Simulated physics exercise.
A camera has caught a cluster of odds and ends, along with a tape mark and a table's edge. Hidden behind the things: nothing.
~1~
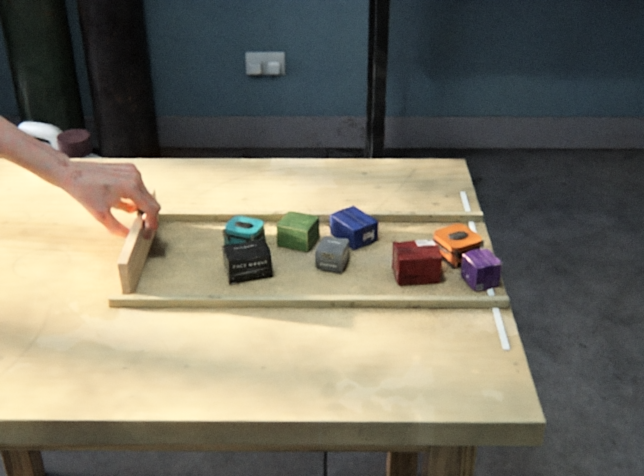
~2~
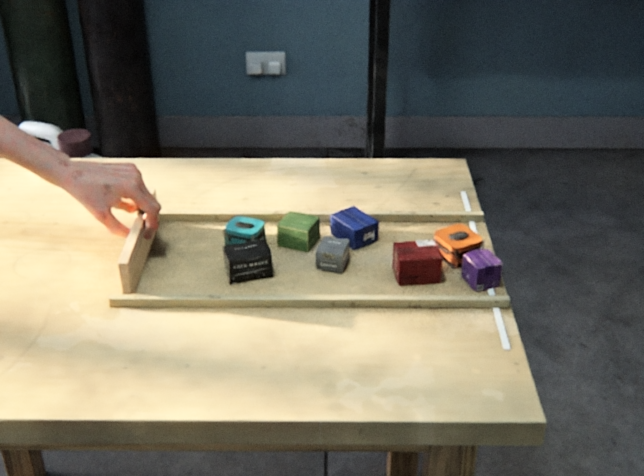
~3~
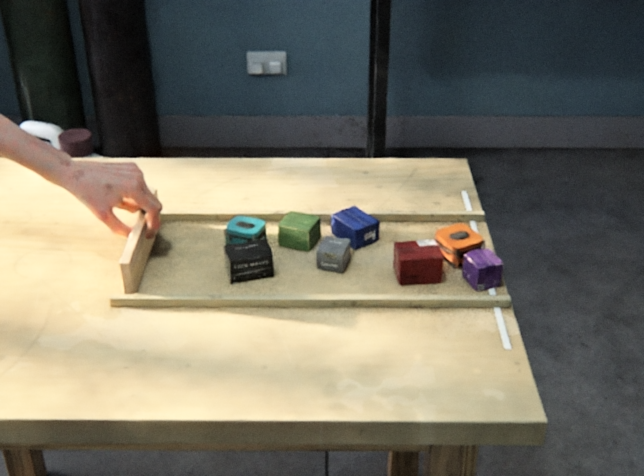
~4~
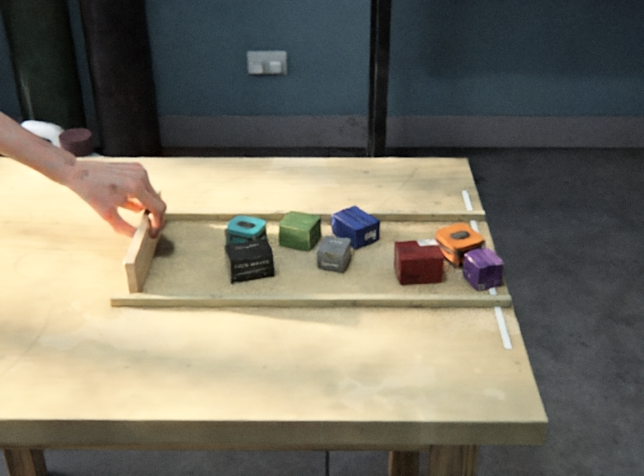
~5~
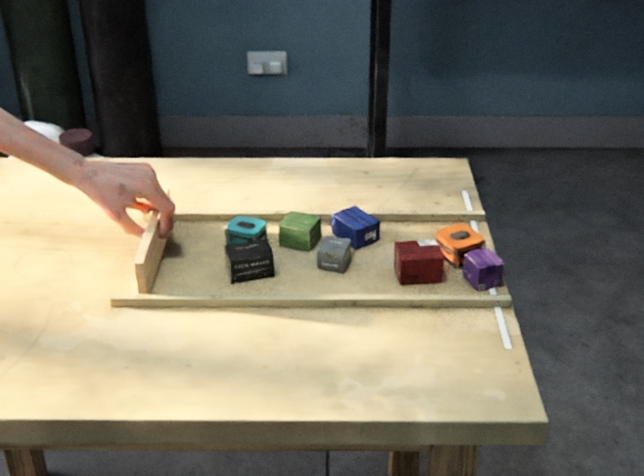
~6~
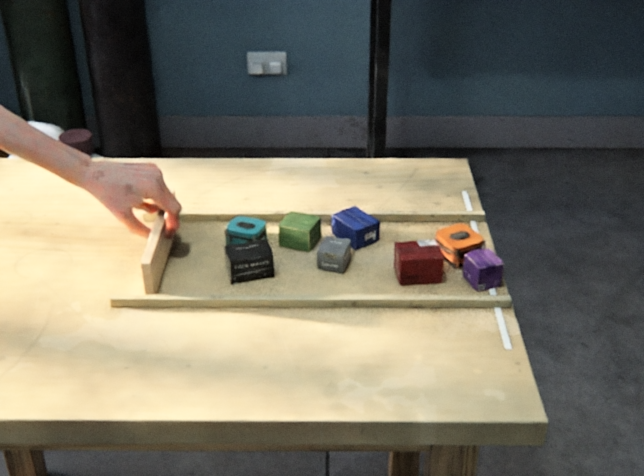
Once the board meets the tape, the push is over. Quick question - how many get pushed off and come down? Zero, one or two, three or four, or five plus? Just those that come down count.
Five plus, I'd say.
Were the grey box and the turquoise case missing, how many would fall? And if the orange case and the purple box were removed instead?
Result: 6, then 6.
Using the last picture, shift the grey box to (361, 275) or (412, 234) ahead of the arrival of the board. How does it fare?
First place, it is gone; second place, it is gone.
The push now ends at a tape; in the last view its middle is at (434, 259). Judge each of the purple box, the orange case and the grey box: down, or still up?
In that case the purple box tips off, the orange case tips off, the grey box does not drop.
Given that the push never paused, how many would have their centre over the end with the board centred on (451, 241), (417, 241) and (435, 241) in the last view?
The numbers past the end are 5, 3 and 4.
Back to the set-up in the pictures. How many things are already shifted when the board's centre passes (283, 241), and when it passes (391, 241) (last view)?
At the first place 5, at the second 8.
Soon after, none off yet; purple box at rest near (483, 270); orange case at rest near (459, 246); red box at rest near (418, 262).
Then, none off yet; purple box moving near (487, 270); orange case moved a little near (475, 250); red box moved about its own width near (447, 267).
At rest, the number that fall off is five or more; fallen, turquoise case, black box, green block, grey box, blue box, red box, orange case and purple box.
